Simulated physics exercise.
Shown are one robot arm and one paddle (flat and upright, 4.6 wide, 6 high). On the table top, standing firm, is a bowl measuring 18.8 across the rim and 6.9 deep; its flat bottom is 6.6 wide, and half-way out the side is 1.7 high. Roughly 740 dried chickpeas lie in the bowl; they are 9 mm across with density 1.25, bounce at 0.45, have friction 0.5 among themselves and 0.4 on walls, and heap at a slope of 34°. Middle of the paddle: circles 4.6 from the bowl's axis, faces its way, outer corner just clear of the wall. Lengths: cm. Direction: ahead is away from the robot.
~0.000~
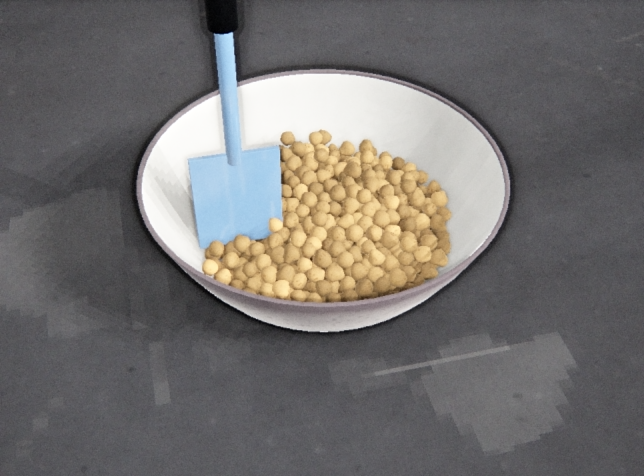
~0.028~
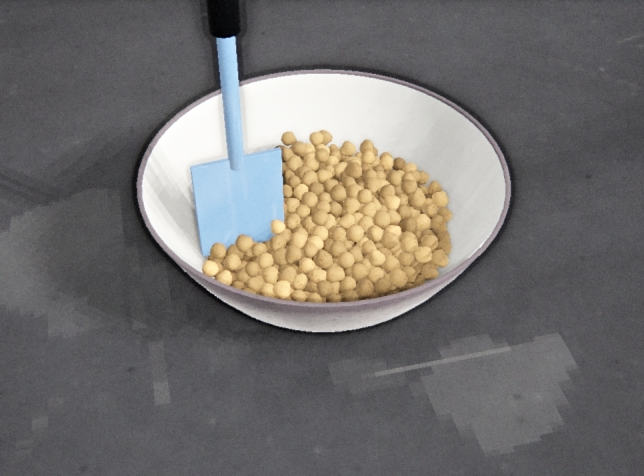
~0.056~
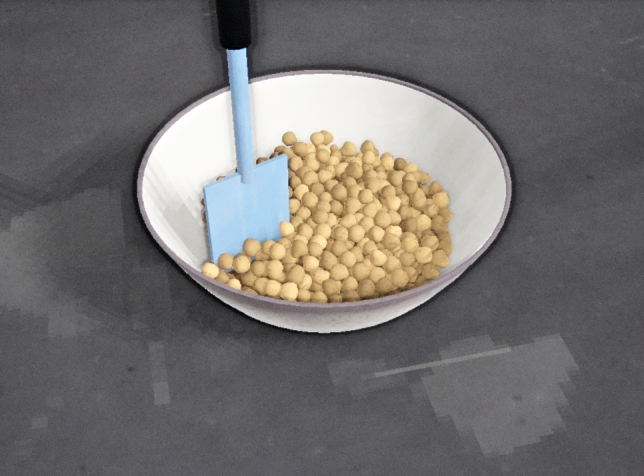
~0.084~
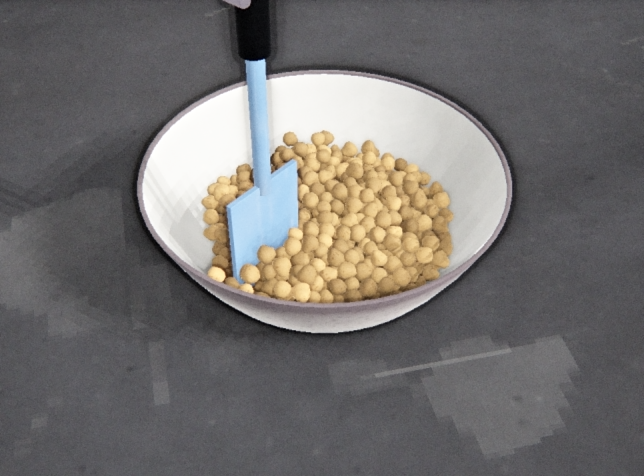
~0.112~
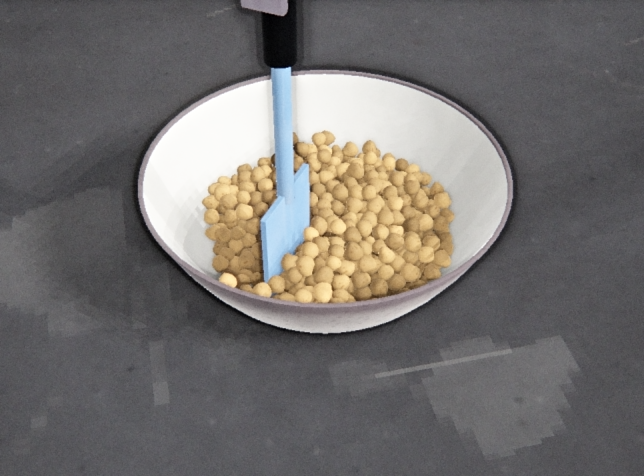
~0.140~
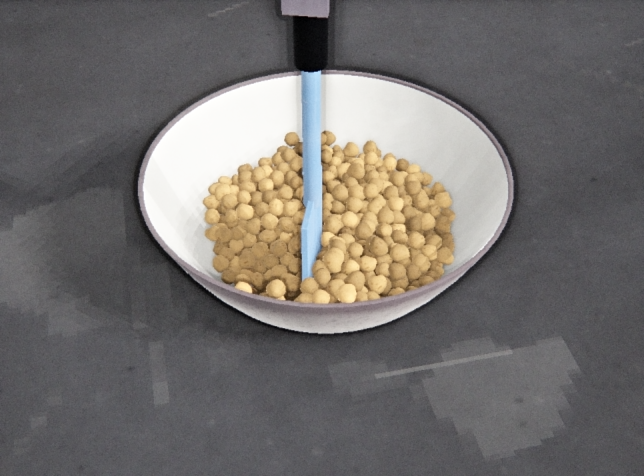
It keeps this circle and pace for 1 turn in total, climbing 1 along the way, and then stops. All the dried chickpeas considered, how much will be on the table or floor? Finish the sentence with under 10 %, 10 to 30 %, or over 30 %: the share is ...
The share is under 10 %.
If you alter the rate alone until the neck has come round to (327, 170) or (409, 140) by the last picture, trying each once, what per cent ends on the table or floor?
About 10 % for one try and about 25 % for the other, in order.
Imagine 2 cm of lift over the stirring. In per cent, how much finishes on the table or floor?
That works out to some 5 per cent.
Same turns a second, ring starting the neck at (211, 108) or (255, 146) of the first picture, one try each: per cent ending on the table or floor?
Close to 0 per cent for the first and close to 0 per cent for the second.
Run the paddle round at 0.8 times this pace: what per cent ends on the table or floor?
That gives about 5 percent.
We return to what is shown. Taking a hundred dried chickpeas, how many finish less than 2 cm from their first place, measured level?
Result: Close to 55 per cent of the load.
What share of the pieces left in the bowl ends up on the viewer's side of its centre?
I'd put it at roughly 50 per cent.
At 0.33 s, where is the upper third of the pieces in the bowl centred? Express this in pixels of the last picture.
Upper-third centre: Approx. (392, 171) px.
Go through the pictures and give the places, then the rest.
The paddle neck at (232, 129), 0° round; upper third of the load around (334, 209), from x 210 to 445, top at y 140; 739 in the bowl, in the first picture.
The paddle neck at (234, 133), 6° round; upper third of the load around (333, 209), from x 210 to 445, top at y 140, in the second picture.
The paddle neck at (244, 146), 21° round; upper third of the load around (332, 211), from x 210 to 445, top at y 140, in the third picture.
The paddle neck at (261, 158), 37° round; upper third of the load around (332, 214), from x 210 to 445, top at y 140, in the fourth picture.
The paddle neck at (285, 166), 53° round; upper third of the load around (338, 217), from x 210 to 445, top at y 140, in the fifth picture.
The paddle neck at (312, 170), 69° round; upper third of the load around (352, 221), from x 210 to 445, top at y 140; 739 in the bowl, in the sixth picture.
After 0.33 s, 181° round, highest piece 8 above the table; 730 in the bowl, 3 on the table or floor, 6 in flight or on the tool.
After 0.53 s, 293° round, highest piece 8 above the table; 705 in the bowl, 22 on the table or floor, 12 in flight or on the tool.
After 0.82 s, 0° round, highest piece 6 above the table; 692 in the bowl, 47 on the table or floor.
After 1.52 s, 0° round, highest piece 6 above the table; 692 in the bowl, 47 on the table or floor.
In the end, 692 in the bowl, 47 on the table or floor. That is 6 % on the table or floor.
